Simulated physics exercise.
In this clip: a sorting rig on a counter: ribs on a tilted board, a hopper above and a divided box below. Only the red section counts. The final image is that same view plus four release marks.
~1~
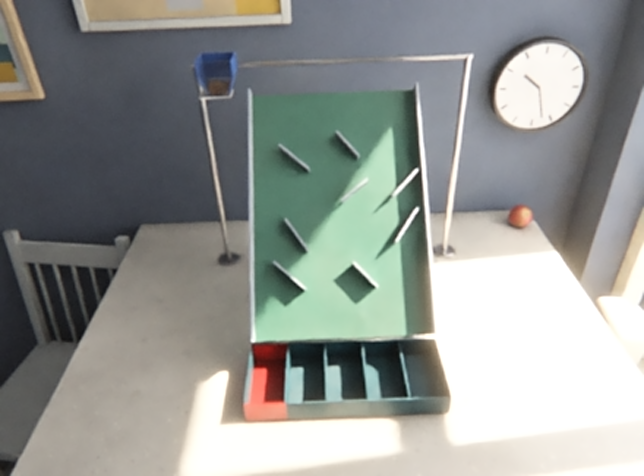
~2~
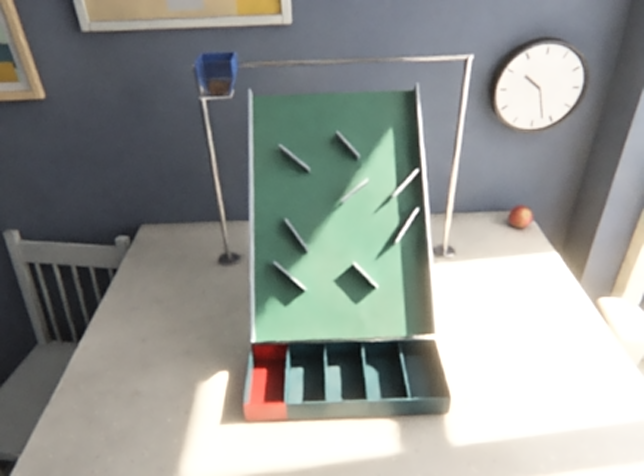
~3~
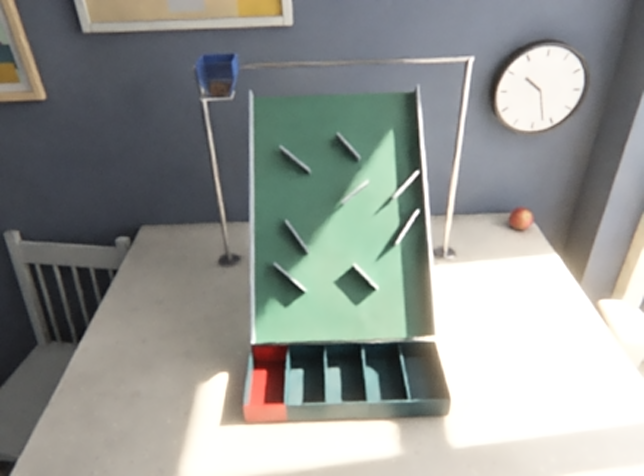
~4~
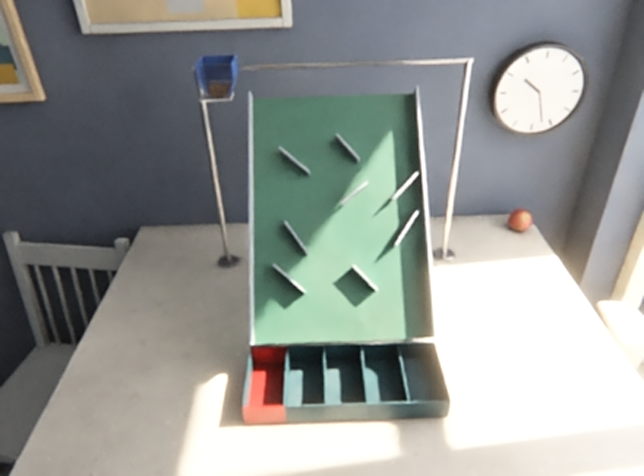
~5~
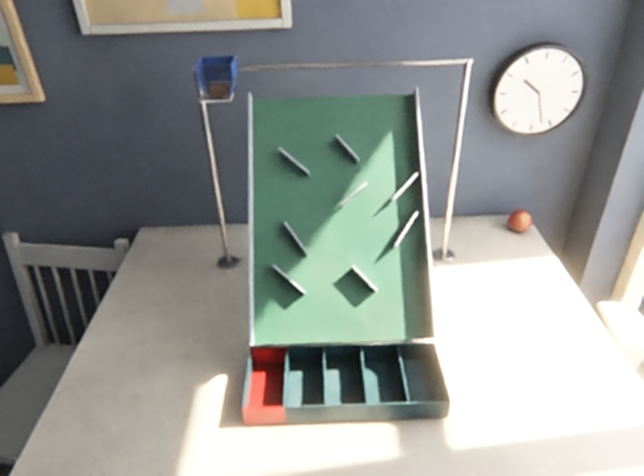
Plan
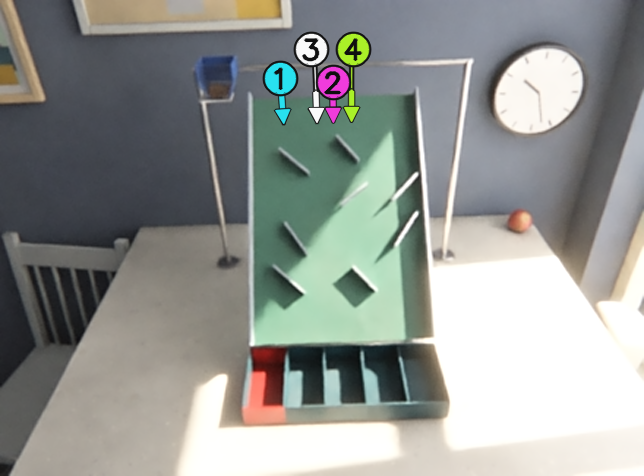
The clip opens on a tilted green board with slanted ribs, a blue hopper at its upper left and a divided box below, its leftmost section red. Sunlight falls across the board and counter, and the view shifts almost imperceptibly. Through the close, the hopper, ribs and box show no clear movement.
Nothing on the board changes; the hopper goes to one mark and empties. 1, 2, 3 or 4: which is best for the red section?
1 is best.
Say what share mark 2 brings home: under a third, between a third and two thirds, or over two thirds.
Mark 2 gives under a third.
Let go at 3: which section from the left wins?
It is the third one.
On the marked copy, mark 1 meets the board at (283, 118); mark 2 meets the board at (333, 117); mark 3 meets the board at (316, 117); mark 4 meets the board at (351, 116).
For mark 1, roughly a third in the red section, roughly half in other sections, about a tenth outside the box.
For mark 2, not one piece in the red section, the larger part in other sections, about a tenth outside the box.
For mark 3, not one piece in the red section, almost all in other sections, just a few outside the box.
For mark 4, not one piece in the red section, almost all in other sections.
